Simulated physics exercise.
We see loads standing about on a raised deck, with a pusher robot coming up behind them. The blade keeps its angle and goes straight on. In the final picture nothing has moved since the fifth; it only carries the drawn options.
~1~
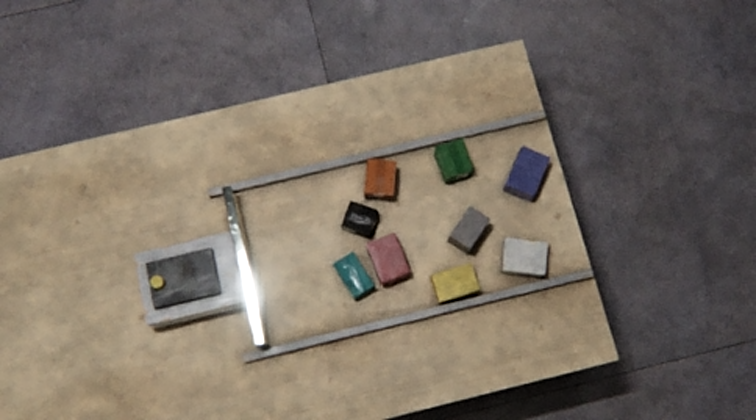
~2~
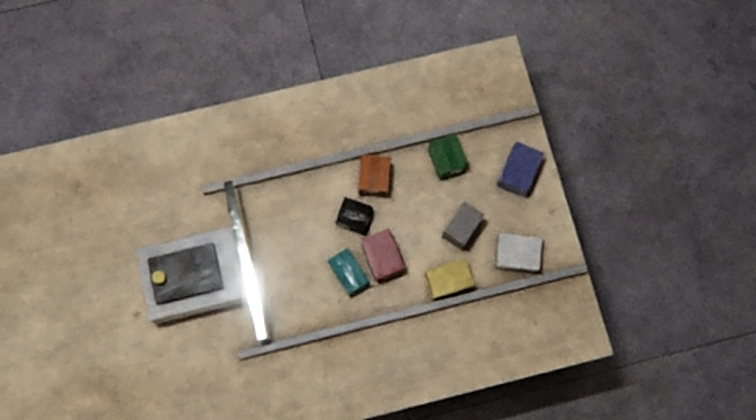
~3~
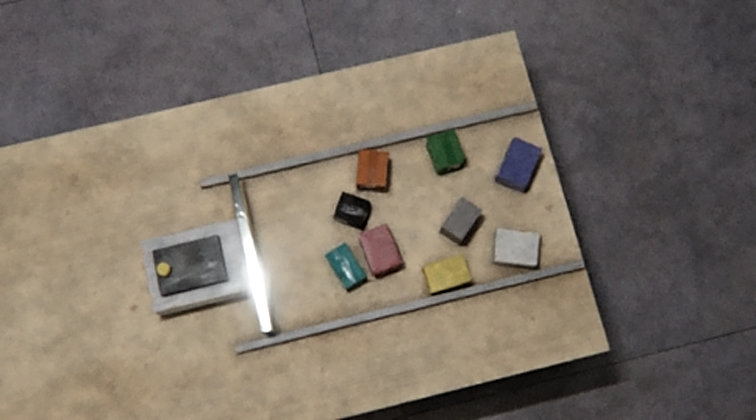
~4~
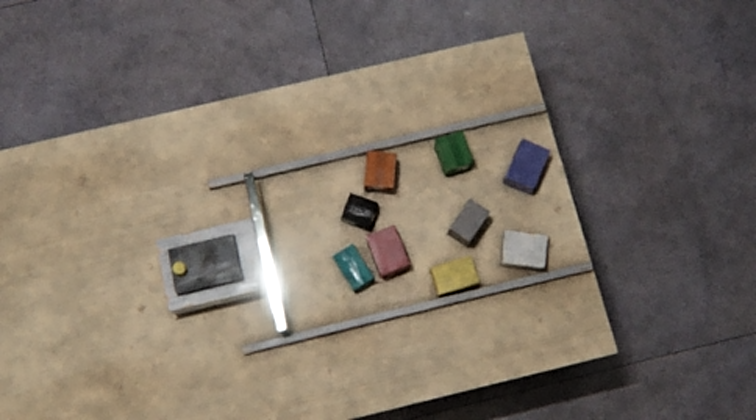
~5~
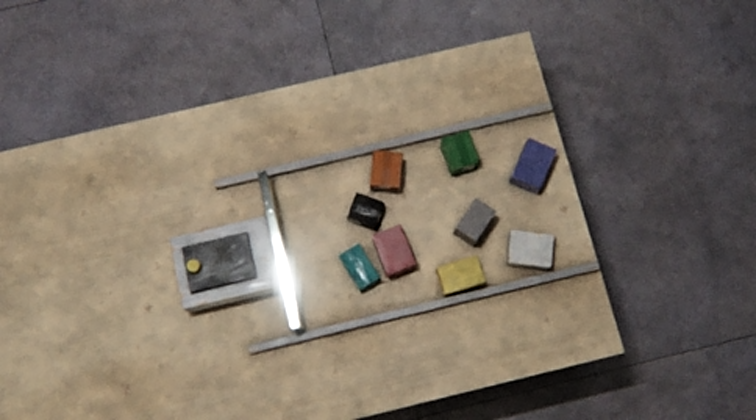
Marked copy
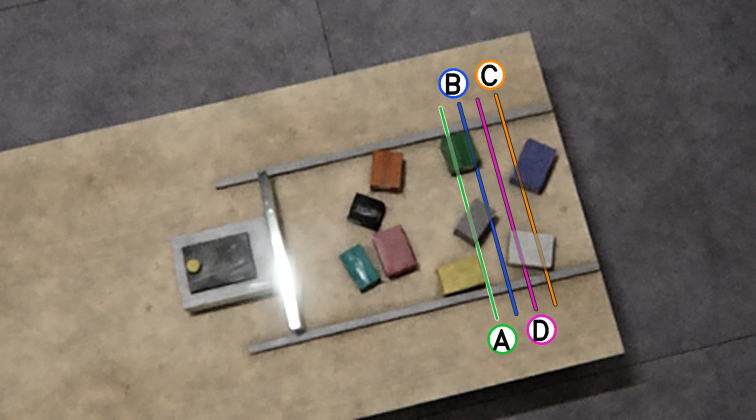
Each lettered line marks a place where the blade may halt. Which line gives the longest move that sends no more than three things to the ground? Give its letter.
Stop at C.
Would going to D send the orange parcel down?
No.
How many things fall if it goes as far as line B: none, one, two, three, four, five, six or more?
In all, none.
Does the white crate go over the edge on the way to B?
By then, no.
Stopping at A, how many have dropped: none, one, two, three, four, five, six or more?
By then, none.
On the marked copy, A at (468, 211); B at (487, 206); C at (525, 197); D at (506, 202).
With C. Early on, robot (315, 240); turquoise parcel (393, 260); red crate (417, 247).
Further on, robot (404, 218); blue crate (534, 164); white crate (556, 242).
At the end, robot (475, 202); grey crate over the edge; blue crate over the edge; three fallen.
As for the rest, A is within the limit but short; B is within the limit but short; D is within the limit but short.
